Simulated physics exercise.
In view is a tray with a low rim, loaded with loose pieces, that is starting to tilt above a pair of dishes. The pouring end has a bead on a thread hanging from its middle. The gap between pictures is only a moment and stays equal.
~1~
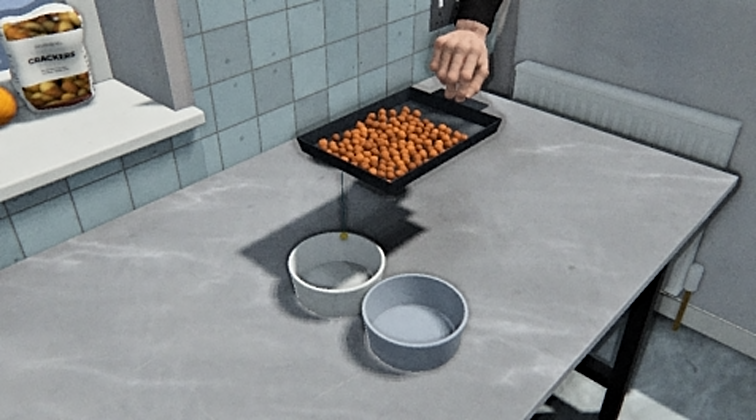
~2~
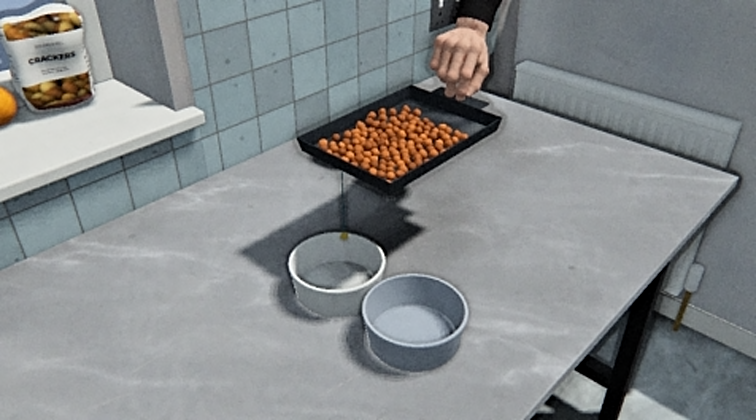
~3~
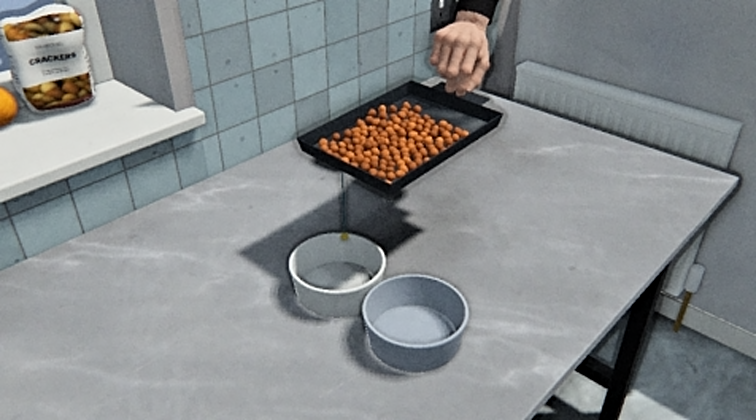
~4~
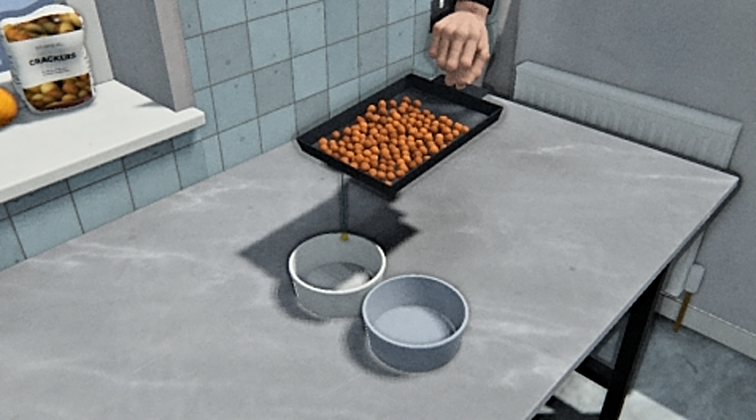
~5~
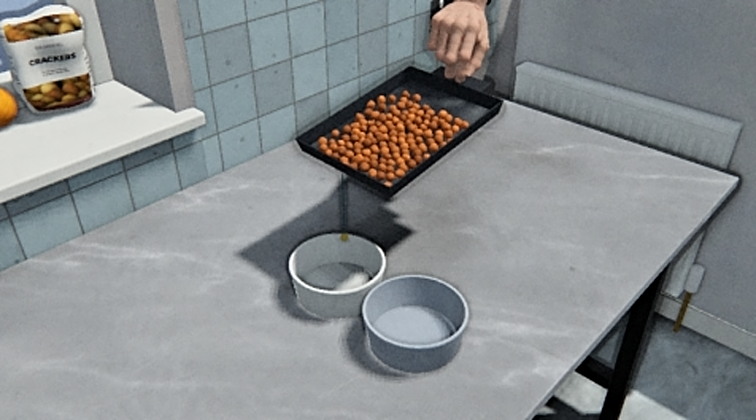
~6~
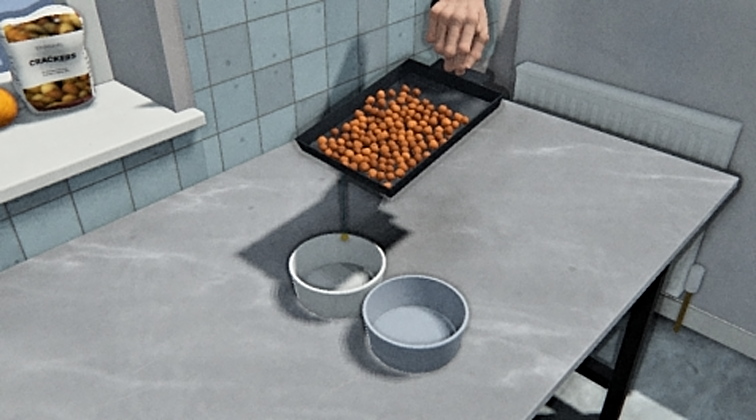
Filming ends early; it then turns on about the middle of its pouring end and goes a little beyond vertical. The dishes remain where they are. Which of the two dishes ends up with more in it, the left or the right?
The left one.
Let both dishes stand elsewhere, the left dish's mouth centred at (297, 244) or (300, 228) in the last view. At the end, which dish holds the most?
The dish to the right at the first, the dish to the right at the second.
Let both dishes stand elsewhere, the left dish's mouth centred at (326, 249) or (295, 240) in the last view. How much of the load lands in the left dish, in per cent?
The first gives 40 %, the second 20 %.
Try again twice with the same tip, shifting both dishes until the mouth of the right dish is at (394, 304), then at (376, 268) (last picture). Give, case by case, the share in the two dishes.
Roughly 80% on the first try and 50% on the second.
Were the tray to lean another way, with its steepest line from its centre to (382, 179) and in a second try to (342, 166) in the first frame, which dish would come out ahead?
So: The left-standing dish on the first go, the left-standing dish on the second.
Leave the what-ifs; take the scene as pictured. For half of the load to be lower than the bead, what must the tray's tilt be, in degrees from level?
Approx. 105° from level.
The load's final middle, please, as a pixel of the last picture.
Close to (329, 297) in the last view.
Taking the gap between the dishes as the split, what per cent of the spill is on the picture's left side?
90 per cent or thereabouts.
Just after the last frame, tray tipped steeply; every one on the tray.
A moment on, tray tipped right over; every one on the tray.
Further on, tray tipped past a quarter turn; about a tenth in the right dish; roughly half in the left dish; roughly a third outside both.
When it is over, tray tipped past a quarter turn; about a tenth in the right dish; roughly half in the left dish; roughly a third outside both.
